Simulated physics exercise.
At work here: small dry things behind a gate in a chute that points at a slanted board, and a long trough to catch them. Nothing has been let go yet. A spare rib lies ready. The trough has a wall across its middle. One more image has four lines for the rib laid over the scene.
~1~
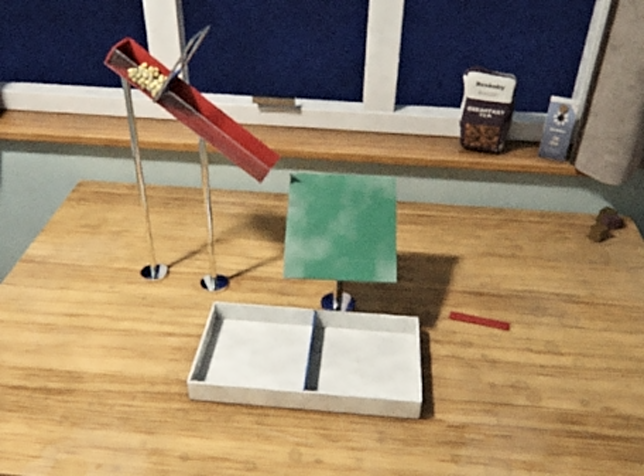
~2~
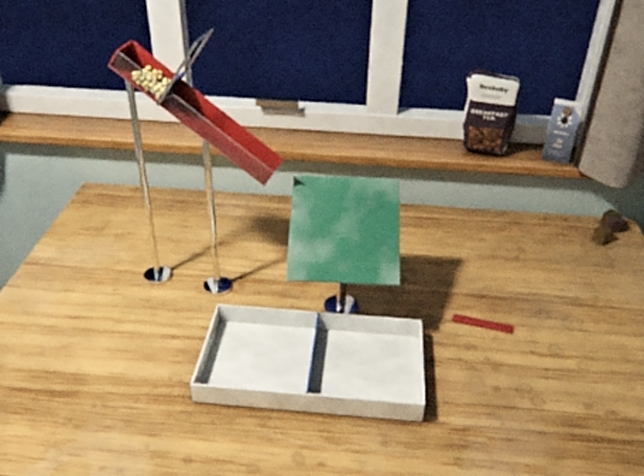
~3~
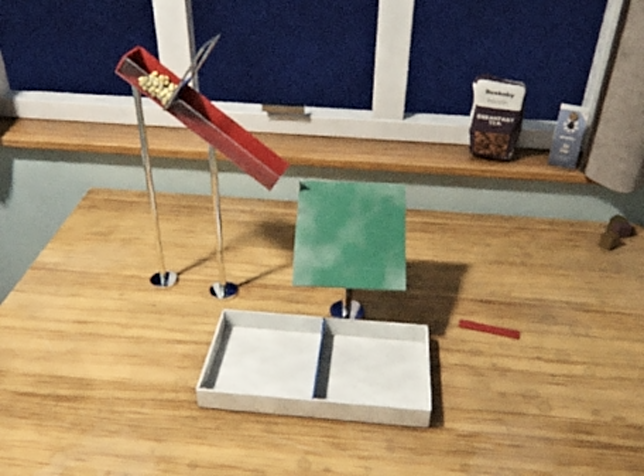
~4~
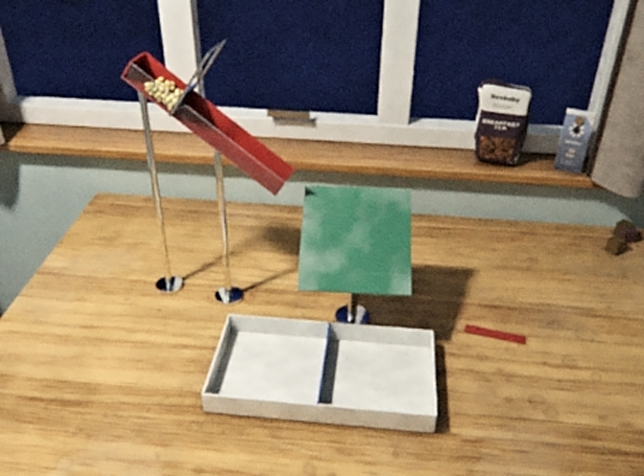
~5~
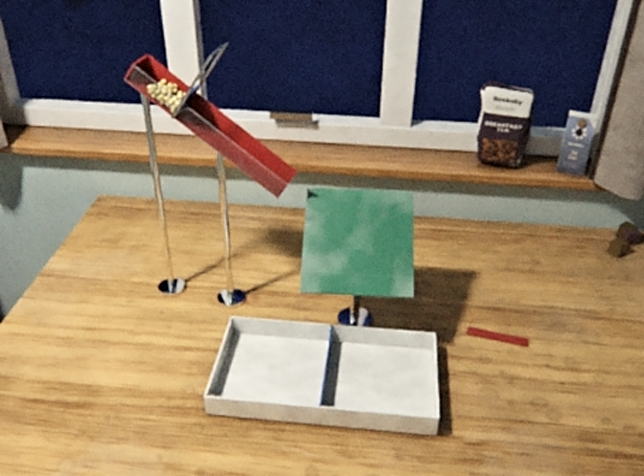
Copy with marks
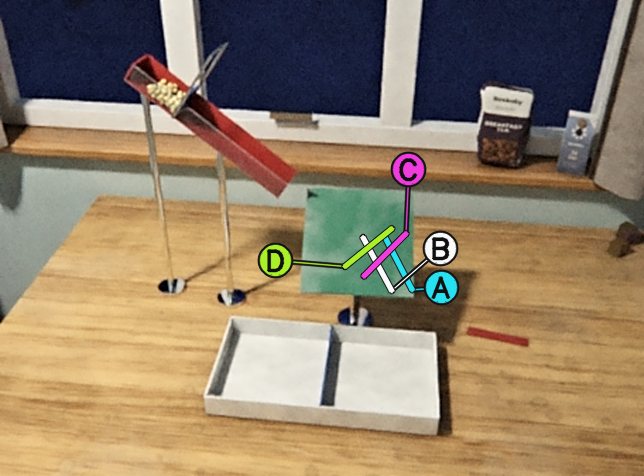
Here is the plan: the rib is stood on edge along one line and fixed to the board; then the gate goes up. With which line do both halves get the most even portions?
D beats the others.
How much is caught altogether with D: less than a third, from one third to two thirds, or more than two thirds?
Line D gives more than two thirds.
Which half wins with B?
The right half.
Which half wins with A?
Right.
On the marked copy, line A from (384, 236) to (412, 289); line B from (363, 237) to (391, 290); line C from (405, 233) to (364, 276); line D from (391, 228) to (344, 266).
If A is chosen, of what is caught, a small share in the left half, all but a few in the right.
If B is chosen, of what is caught, a small share in the left half, all but a few in the right.
If C is chosen, of what is caught, a small share in the left half, all but a few in the right.
If D is chosen, of what is caught, close to two thirds in the left half, close to a third in the right.
